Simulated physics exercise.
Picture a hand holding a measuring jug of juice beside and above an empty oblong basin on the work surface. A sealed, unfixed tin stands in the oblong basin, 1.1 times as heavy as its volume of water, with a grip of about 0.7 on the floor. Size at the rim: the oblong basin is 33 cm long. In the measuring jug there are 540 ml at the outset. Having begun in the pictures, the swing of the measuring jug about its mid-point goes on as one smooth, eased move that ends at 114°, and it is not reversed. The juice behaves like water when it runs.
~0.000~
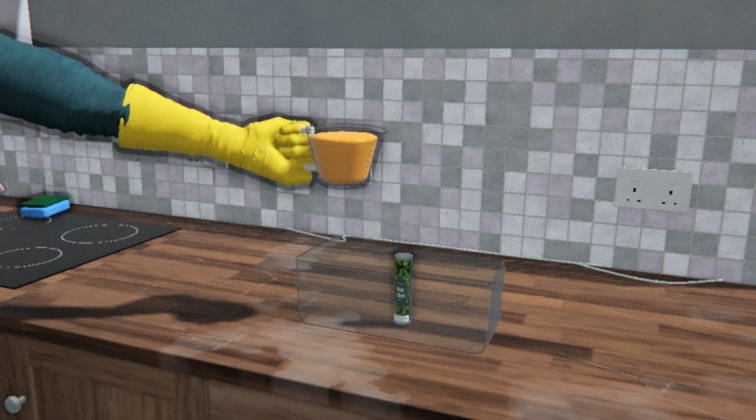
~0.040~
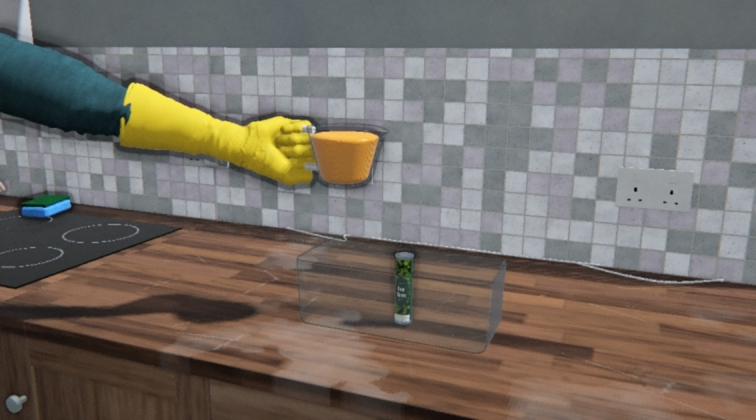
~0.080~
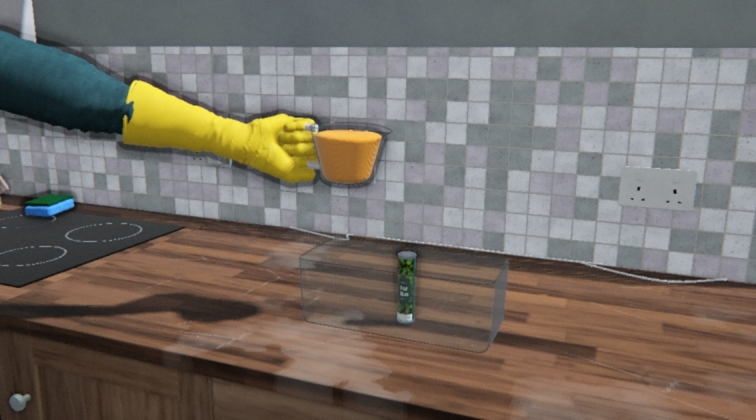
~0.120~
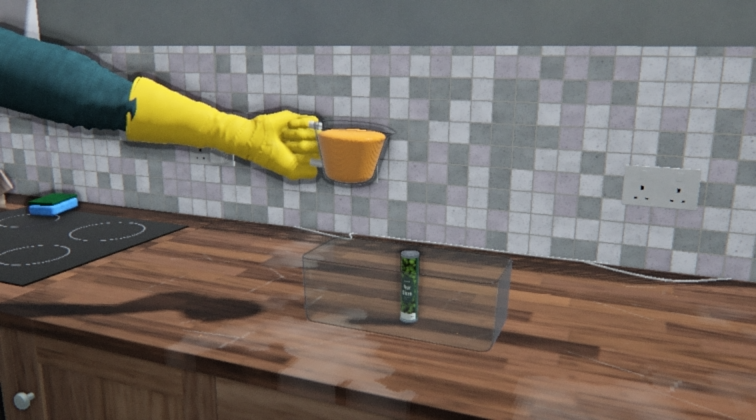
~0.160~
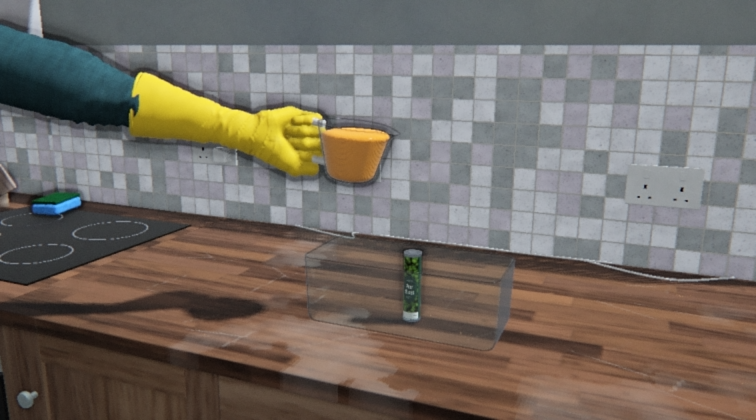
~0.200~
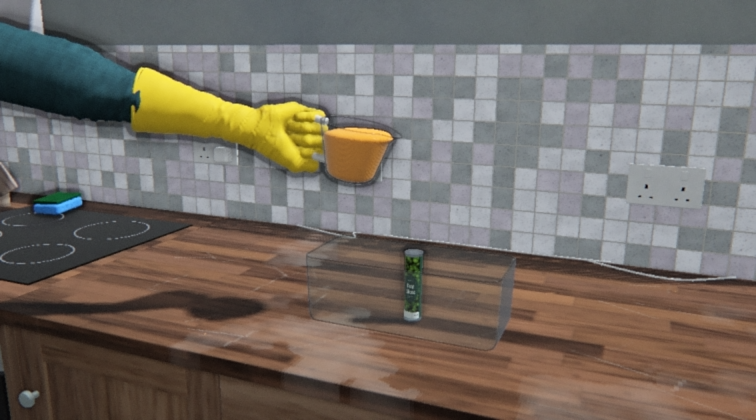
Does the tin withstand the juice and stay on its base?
Yes, it is still on its base.
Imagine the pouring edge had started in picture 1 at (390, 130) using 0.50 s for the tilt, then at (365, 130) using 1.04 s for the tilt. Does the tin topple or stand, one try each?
Try 1: Tipped over; try 2: Tipped over.
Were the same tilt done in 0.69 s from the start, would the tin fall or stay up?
The tin tumbles.
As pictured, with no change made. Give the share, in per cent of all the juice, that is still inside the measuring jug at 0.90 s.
I'd estimate some 3 per cent.
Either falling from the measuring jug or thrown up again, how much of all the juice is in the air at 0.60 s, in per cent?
Around 32 in a hundred.
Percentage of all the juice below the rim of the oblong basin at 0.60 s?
Estimate - around 12 in a hundred parts.
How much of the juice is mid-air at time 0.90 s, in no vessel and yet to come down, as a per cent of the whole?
Estimate: Around 10 per cent.
Then, 0.60 s in, the tilt is 71° and 55 per cent is still to pour; the tin stands where it began.
Then, 0.90 s in, the tilt is 109° and 3 per cent is still to pour; the tin stands where it began.
Then, 1.21 s in, the tilt is 114° and 0 per cent is still to pour; the tin stands where it began.
Then, 1.54 s in, the tilt is 114° and 0 per cent is still to pour; the tin stands where it began.
Finally, the tin stands where it began.
